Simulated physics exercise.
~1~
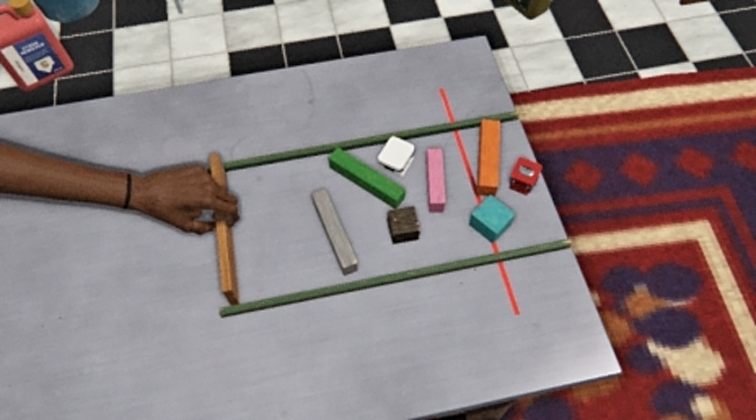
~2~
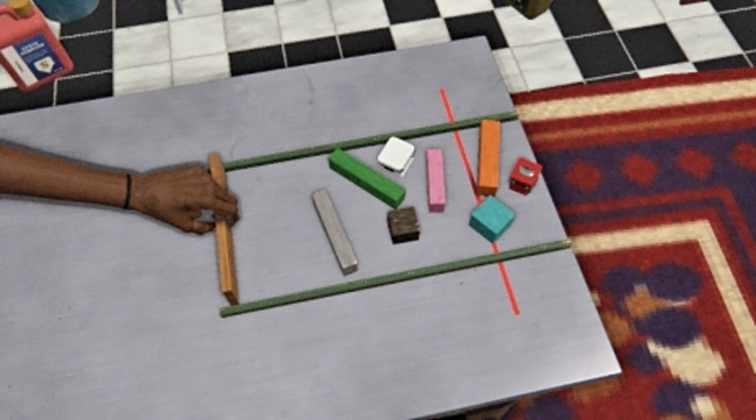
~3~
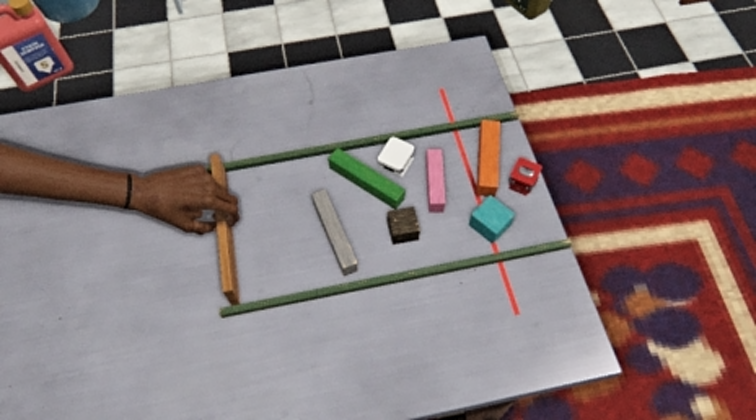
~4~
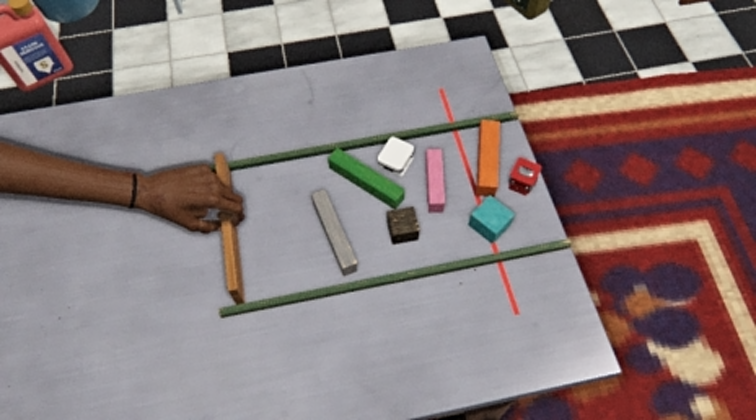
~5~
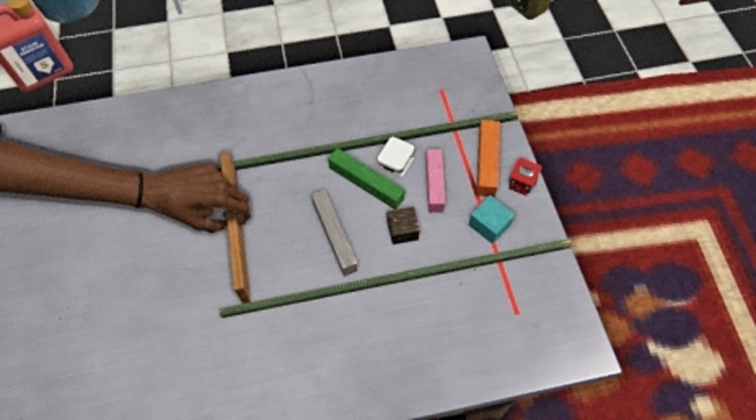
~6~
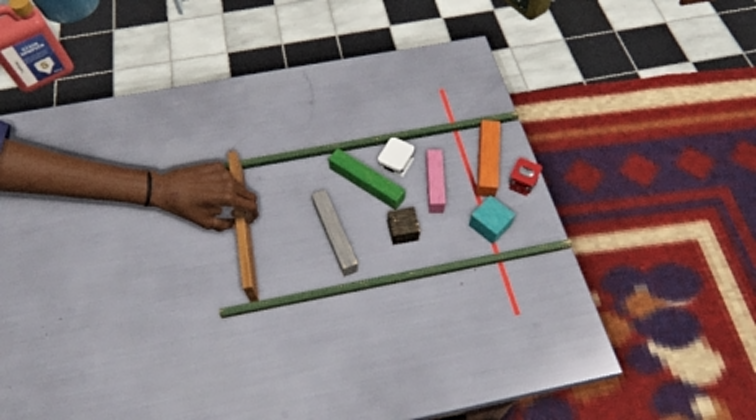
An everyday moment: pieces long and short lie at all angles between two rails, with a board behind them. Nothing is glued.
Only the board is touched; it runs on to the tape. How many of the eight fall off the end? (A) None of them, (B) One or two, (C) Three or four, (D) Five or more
Answer: B.
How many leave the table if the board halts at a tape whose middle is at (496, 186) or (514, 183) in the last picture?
You'd find 4 and then 5 on the floor.
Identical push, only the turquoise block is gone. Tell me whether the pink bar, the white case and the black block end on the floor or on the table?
Pink bar still up, white case still up, black block still up.
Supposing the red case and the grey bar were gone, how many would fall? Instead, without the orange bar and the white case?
0 in the first case and 0 in the second.
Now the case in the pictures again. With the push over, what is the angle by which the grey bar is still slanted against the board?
Misalignment: Close to 0°.
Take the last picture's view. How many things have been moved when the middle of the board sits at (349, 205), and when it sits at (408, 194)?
The first number is 2, the next one 5.
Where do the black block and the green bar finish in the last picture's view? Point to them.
The black block stops around (513, 207); the green bar around (488, 159).
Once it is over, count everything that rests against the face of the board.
It's touching 2 at the end.
Early on, none off yet; red case at rest near (524, 177); orange bar at rest near (489, 158); turquoise block at rest near (492, 220).
A while later, none off yet; red case travelled a little near (535, 175); orange bar travelled a little near (507, 156); turquoise block travelled about its own width near (517, 218).
Finally, the number that fall off is one or two; lost, orange bar and red case.
